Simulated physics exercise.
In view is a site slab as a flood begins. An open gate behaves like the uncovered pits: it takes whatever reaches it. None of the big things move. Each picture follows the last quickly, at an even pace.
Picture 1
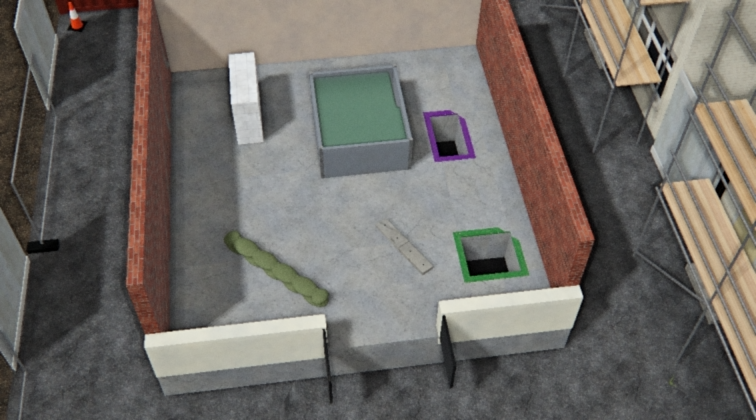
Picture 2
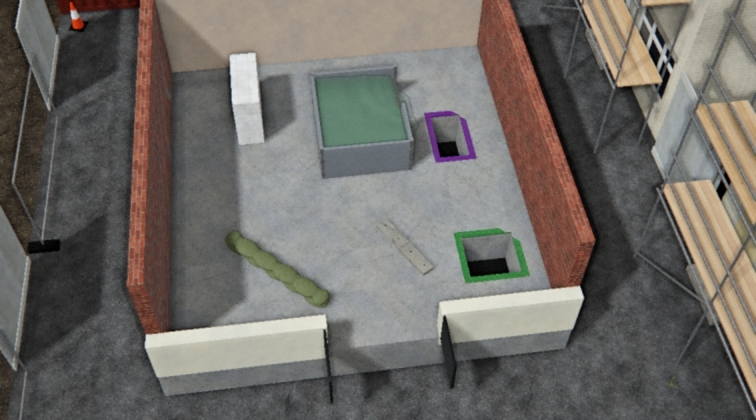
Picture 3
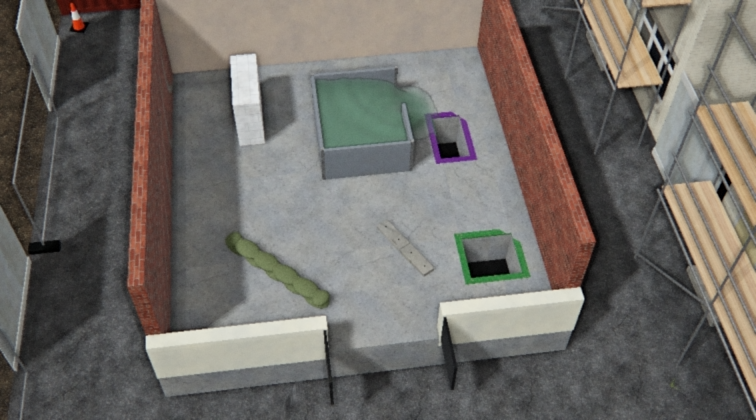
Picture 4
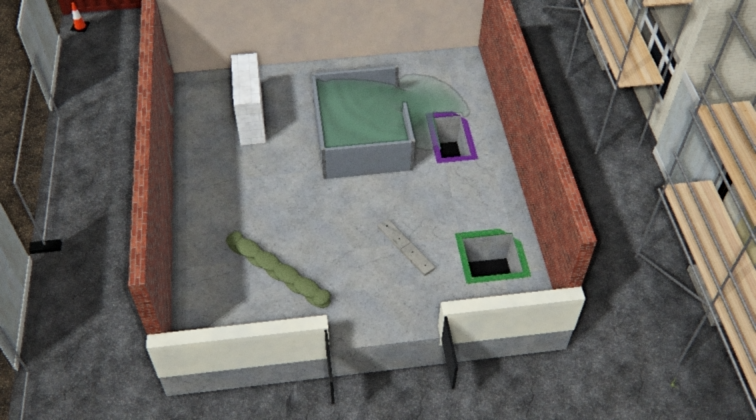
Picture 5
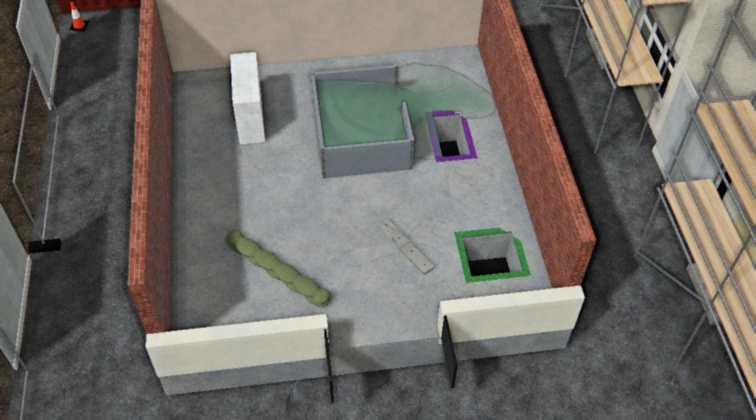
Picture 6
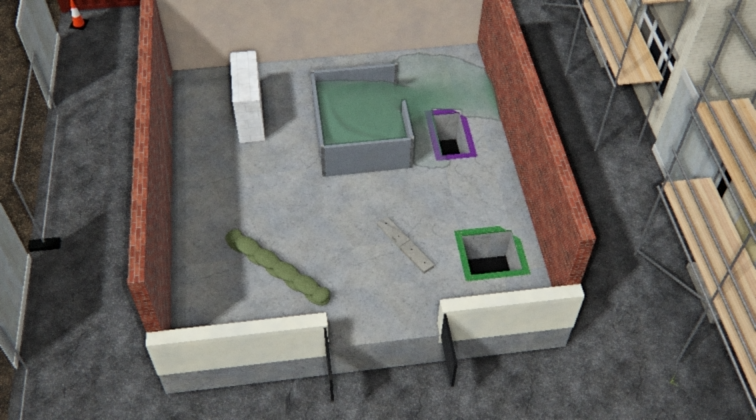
A grey-walled tank of green water stands toward the back of a concrete site slab, seen from a fixed, high viewpoint. Brick walls flank it, with a white block at left, a lumpy olive roll and a pale plank in front, and purple-edged and green-edged pits at right. The tank's right side opens, and water pours out, fanning across the floor to the right-hand wall and around the purple-edged pit.
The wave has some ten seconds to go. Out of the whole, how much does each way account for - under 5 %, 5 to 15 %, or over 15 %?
The gate carries off beneath five per cent, the green pit carries off five to fifteen per cent, the purple pit carries off upward of fifteen per cent.
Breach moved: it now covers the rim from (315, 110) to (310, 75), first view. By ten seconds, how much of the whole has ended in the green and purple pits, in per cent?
Green: 6 percent; purple: 4 percent.
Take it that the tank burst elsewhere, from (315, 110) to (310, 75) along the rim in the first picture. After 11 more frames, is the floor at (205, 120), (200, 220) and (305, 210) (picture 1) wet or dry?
Unsoaked, then soaked, then soaked.
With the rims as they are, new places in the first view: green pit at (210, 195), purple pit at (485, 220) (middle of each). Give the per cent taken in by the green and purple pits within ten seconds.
Green share 6%, purple share 25%.
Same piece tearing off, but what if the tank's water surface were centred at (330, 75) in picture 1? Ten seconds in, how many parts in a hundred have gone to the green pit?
I'd put the green pit at 20 % of the whole.
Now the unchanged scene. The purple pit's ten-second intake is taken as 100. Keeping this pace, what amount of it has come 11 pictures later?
Around 40 percent.
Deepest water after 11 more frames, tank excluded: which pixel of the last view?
Deepest point: Roughly (487, 80).
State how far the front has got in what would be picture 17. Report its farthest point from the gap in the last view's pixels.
Pixel estimate: (532, 227).
A moment on, water covers 10 % of the floor; the gate 0 %, the green pit 0 %, the purple pit 8 %.
Next, water covers 20 % of the floor; the gate 0 %, the green pit 0 %, the purple pit 13 %.
Then, water covers 35 % of the floor; the gate 0 %, the green pit 2 %, the purple pit 20 %.
Later, water covers 50 % of the floor; the gate 0 %, the green pit 6 %, the purple pit 27 %.
In the end, water covers 75 % of the floor; the gate 1 %, the green pit 11 %, the purple pit 34 %.
